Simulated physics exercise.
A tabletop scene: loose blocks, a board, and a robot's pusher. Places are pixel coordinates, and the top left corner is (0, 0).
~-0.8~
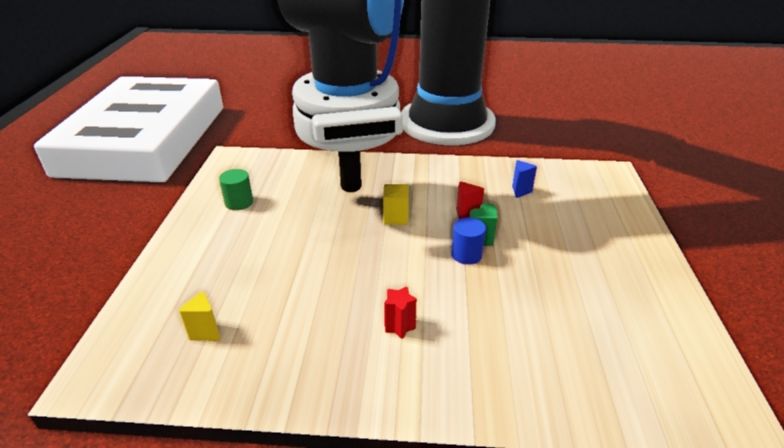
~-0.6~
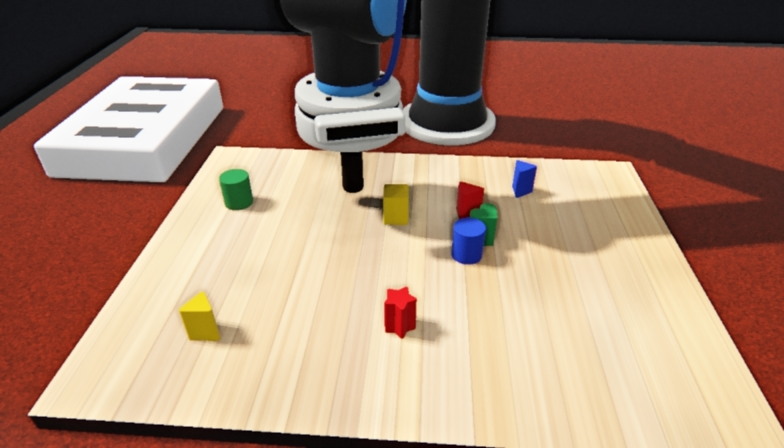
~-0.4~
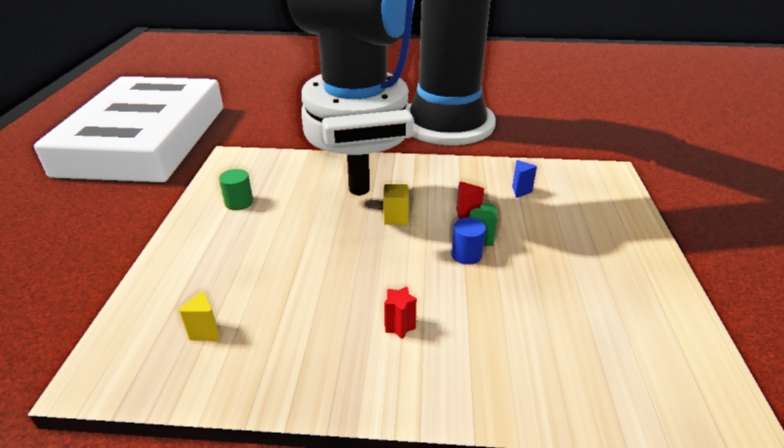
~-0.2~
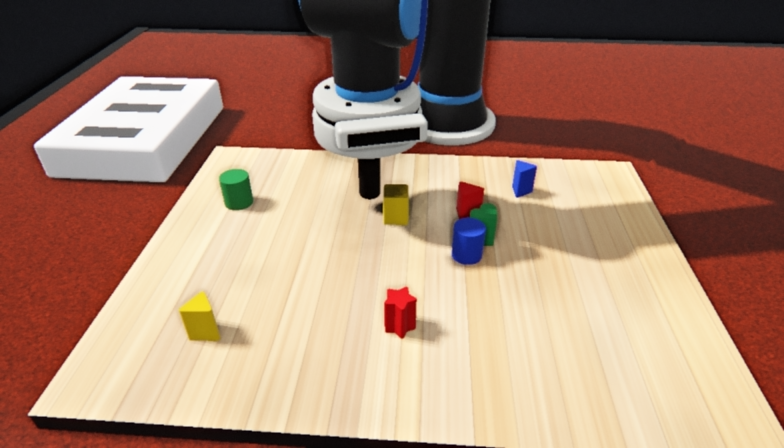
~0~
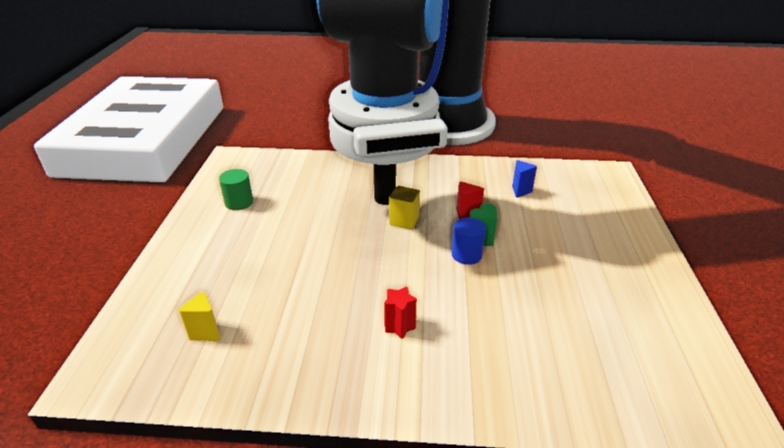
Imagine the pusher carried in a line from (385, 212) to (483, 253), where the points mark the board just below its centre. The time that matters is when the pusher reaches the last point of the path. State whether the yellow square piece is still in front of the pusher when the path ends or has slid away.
Answer: Still ahead.
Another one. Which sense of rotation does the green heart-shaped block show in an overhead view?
Its rotation is counterclockwise.
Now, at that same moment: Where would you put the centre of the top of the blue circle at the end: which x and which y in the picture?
The middle of its top is at (513, 260).
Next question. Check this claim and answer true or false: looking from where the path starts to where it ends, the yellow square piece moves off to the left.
This is false.
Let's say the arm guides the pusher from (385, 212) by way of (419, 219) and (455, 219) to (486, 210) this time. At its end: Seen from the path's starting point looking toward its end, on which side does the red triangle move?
The shift goes left.
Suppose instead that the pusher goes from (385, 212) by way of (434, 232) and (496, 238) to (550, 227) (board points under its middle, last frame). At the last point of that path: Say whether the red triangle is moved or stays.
At the end, its place is the same.
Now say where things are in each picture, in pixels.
Tip of the pusher (351, 188), middles of tops, yellow square piece (396, 190), red triangle (469, 188), blue circle (470, 227), green heart-shaped block (486, 211), in the first frame.
Pusher (353, 189), nothing pushed, in the second frame.
Pusher (360, 191), nothing pushed, in the third frame.
Pusher (370, 195), nothing pushed, in the fourth frame.
Pusher (385, 200), yellow square piece (405, 193), red triangle (469, 188), blue circle (470, 227), green heart-shaped block (486, 211), in the fifth frame.
The first path, step by step. One third of the way, pusher (417, 213); yellow square piece (437, 206), turned 20° clockwise.
Two thirds of the way, pusher (450, 226); yellow square piece (469, 223), turned 40° clockwise; blue circle (488, 238); green heart-shaped block (490, 212), turned 20° anticlockwise.
At the end, pusher (485, 240); yellow square piece (498, 240), turned 60° clockwise; red triangle unmoved; blue circle (513, 260); green heart-shaped block (501, 214), turned 80° anticlockwise.
